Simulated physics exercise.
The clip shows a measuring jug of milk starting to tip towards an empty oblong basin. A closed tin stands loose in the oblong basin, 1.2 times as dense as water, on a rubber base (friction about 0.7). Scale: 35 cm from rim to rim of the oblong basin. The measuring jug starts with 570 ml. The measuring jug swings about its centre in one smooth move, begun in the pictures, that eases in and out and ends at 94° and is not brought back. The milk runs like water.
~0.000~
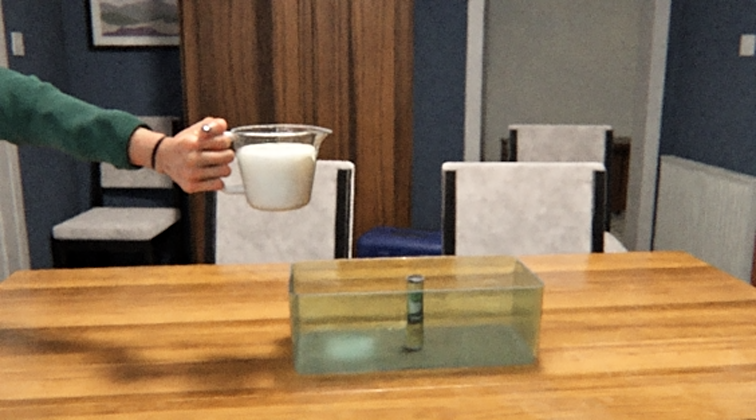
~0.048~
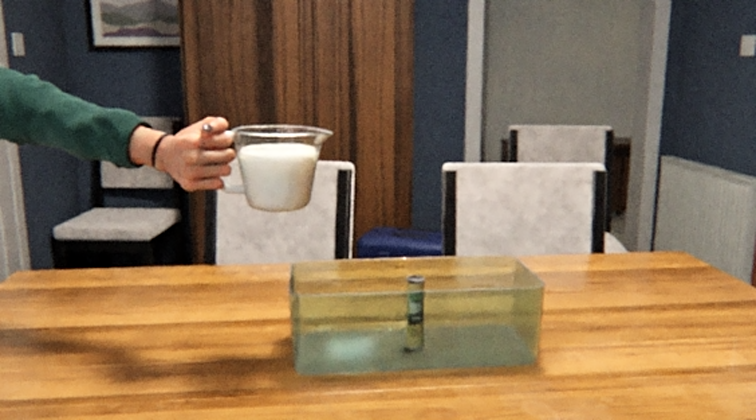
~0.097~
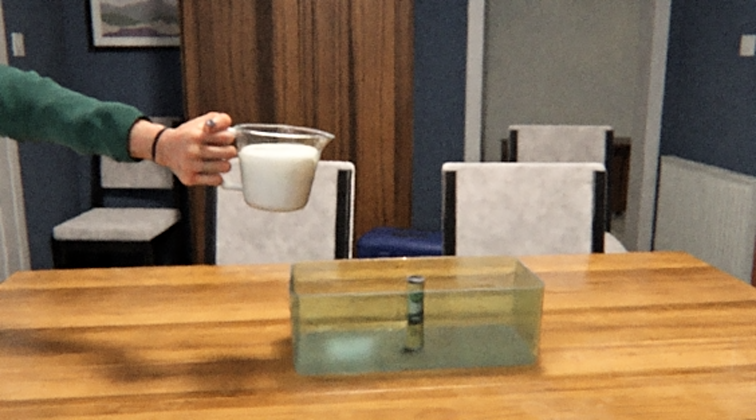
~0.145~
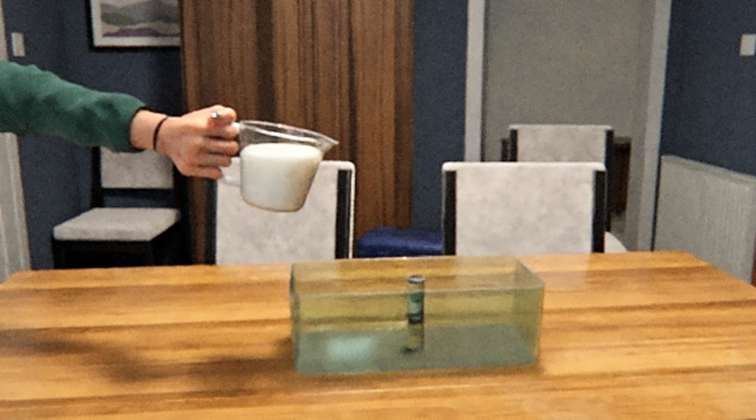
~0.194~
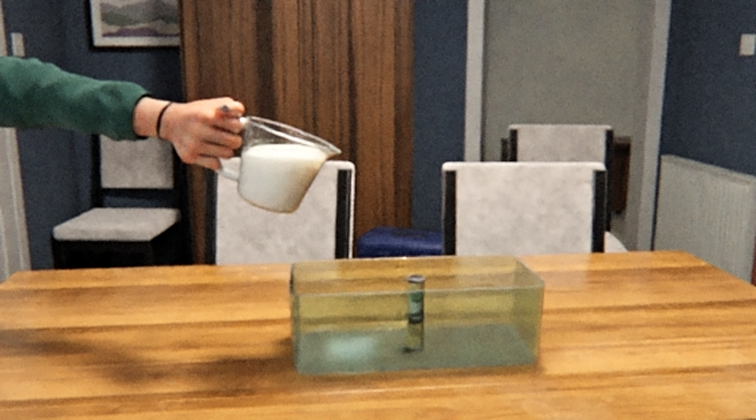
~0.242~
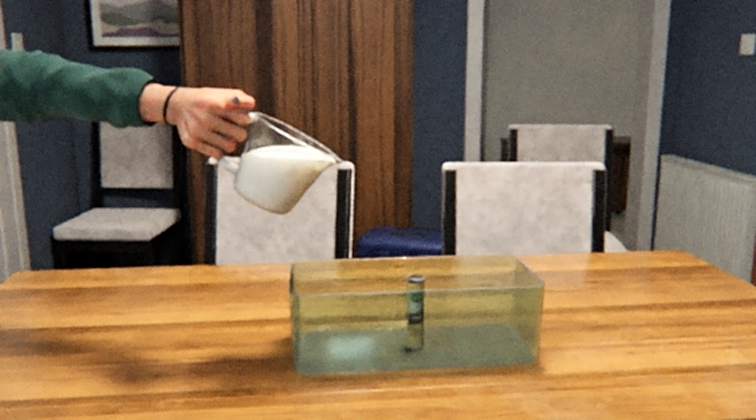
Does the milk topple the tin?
It remains upright.
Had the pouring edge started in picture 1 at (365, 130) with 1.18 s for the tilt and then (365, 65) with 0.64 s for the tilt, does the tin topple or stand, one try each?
First it topples; then it stays up.
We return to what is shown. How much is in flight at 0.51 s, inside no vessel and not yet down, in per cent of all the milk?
About 32 per cent.
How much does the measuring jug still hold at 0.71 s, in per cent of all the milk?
Some 14 per cent.
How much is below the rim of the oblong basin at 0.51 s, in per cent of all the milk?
Some 12 per cent.
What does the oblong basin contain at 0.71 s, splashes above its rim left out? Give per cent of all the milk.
Near 68 in a hundred.
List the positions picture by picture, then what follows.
In the first picture, it leans 0°; its right rim is at (332, 131); the milk meets the walls at (238, 149) and (316, 148); the oblong basin's rim runs from (290, 279) to (529, 271); the tin's top is at (415, 281).
In the second picture, it leans 1°; its right rim is at (333, 132); the milk meets the walls at (239, 149) and (317, 148).
In the third picture, it leans 5°; its right rim is at (335, 136); the milk meets the walls at (240, 148) and (318, 149).
In the fourth picture, it leans 11°; its right rim is at (339, 142); the milk meets the walls at (243, 148) and (321, 151).
In the fifth picture, it leans 20°; its right rim is at (341, 151); the milk meets the walls at (245, 150) and (326, 152).
In the sixth picture, it leans 29°; its right rim is at (343, 162); the milk meets the walls at (244, 154) and (334, 156).
Then, 0.51 s in, the tilt is 85° and 55 per cent is still to pour; the tin stands where it began.
Then, 0.71 s in, the tilt is 94° and 13 per cent is still to pour; the tin stands where it began.
Then, 0.92 s in, the tilt is 94° and 2 per cent is still to pour; the tin stands where it began.
Then, 1.14 s in, the tilt is 94° and 0 per cent is still to pour; the tin stands where it began.
Finally, the tin stands where it began.
